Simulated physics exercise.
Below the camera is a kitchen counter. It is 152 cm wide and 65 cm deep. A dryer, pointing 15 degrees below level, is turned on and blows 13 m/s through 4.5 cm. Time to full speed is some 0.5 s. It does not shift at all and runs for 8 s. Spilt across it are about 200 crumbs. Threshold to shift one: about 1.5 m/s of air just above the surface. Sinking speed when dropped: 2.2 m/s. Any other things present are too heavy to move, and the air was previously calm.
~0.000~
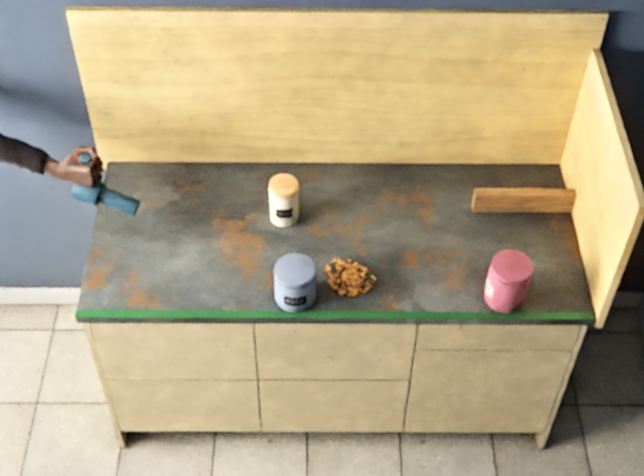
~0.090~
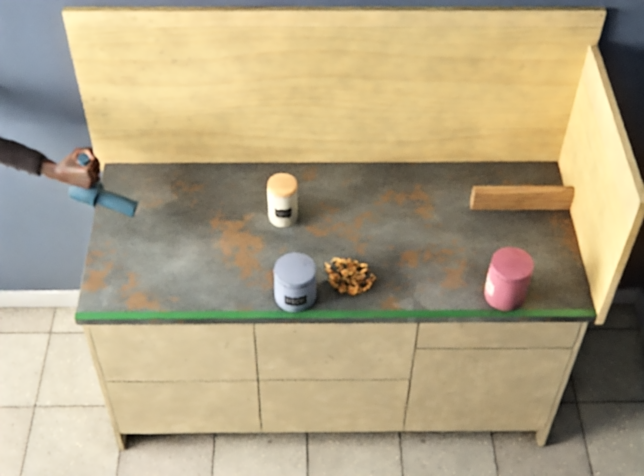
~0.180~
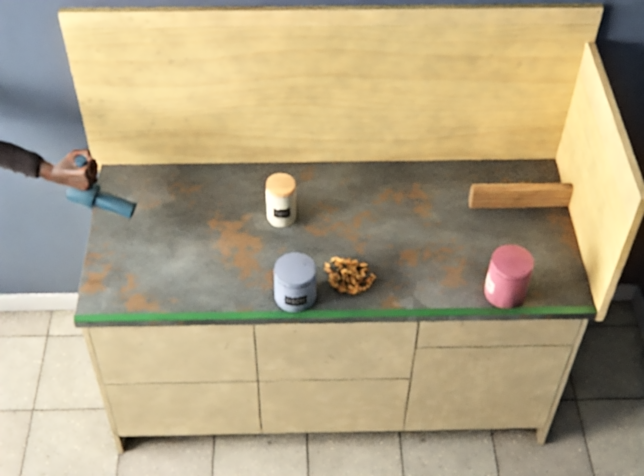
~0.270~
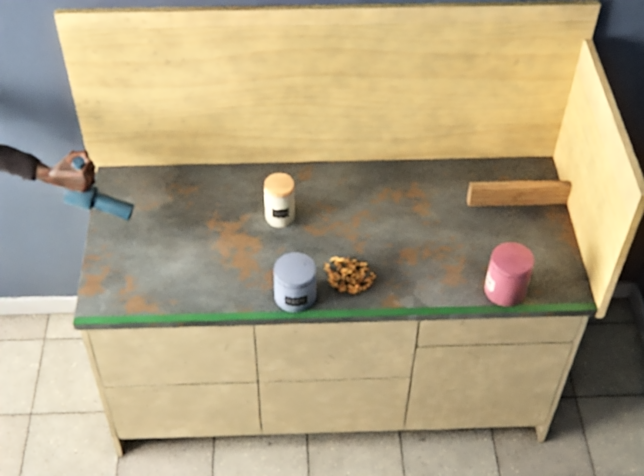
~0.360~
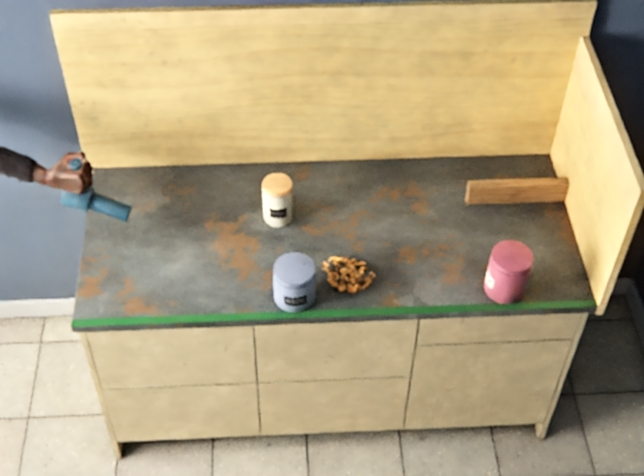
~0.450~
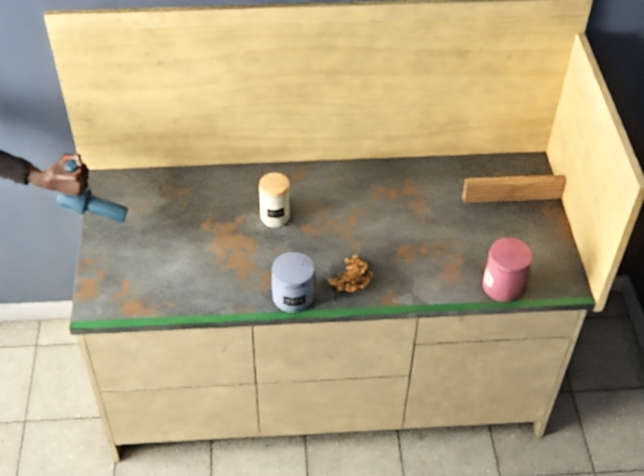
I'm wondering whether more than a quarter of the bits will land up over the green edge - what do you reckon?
The quarter limit is broken.
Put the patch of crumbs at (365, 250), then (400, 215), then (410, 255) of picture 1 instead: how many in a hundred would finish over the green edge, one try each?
In turn: 30 per cent, 0 per cent, 40 per cent.
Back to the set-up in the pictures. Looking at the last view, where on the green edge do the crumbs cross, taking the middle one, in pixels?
Near (448, 311).
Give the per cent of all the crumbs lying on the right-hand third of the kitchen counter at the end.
I'd estimate around 5 per cent.
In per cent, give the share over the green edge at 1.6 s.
I'd put it at some 90 %.
After 1.6 s the count stands so, 88 % are over the green edge.
After 2.6 s the count stands so, 92 % are over the green edge.
After 4.4 s the count stands so, 94 % are over the green edge.
After 8.0 s, at the end, 94 % are over the green edge.
